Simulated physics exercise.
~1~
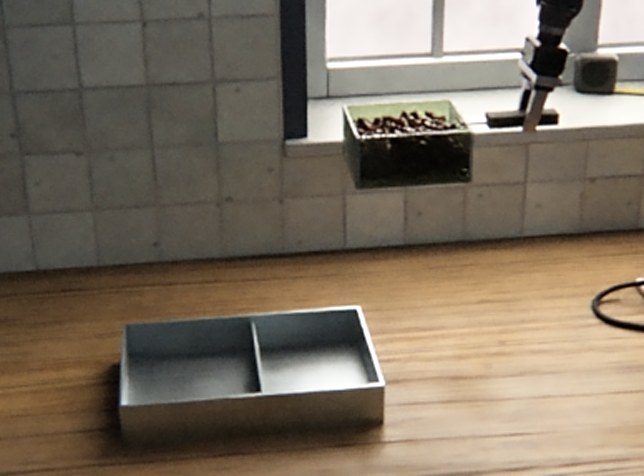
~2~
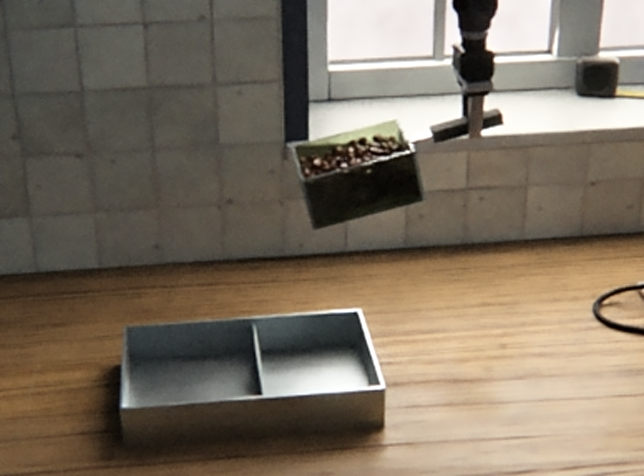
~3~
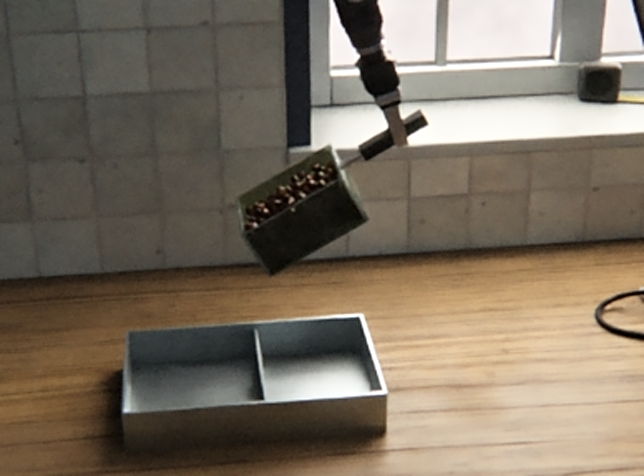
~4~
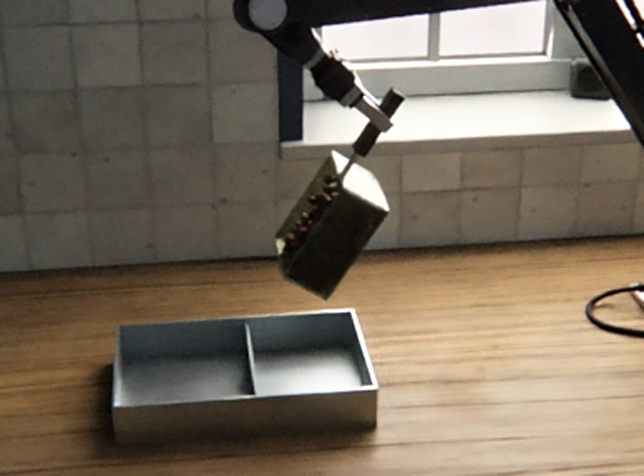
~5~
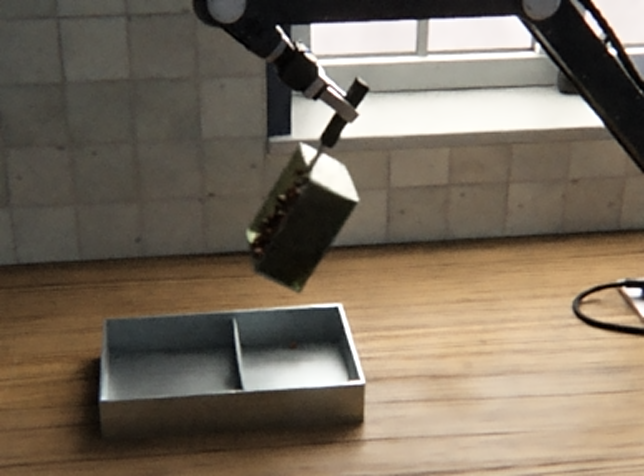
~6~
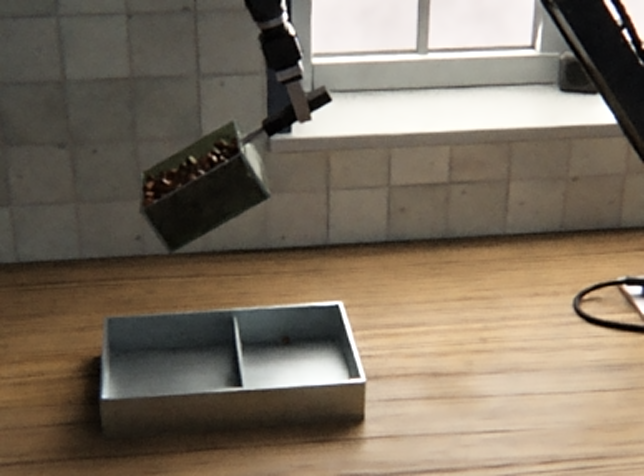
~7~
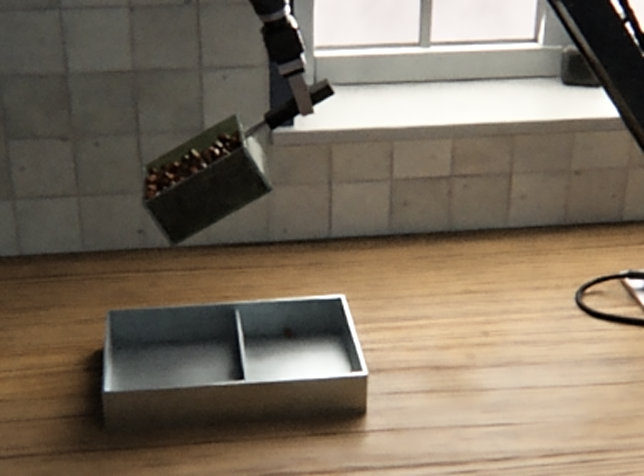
To begin with, a robot arm holds a greenish box of small brown pellets near a window sill, above a wooden table where a shallow grey tray with two compartments sits. The arm carries the box left and down, tipping its open top toward the left as it goes. Over the tray the box tilts steeply, with the pellets bunched at its lower side. It shifts slightly left, then swings further left and tips partway back up. At the end, the box hangs still, tilted and full of pellets, and the tray looks almost empty.
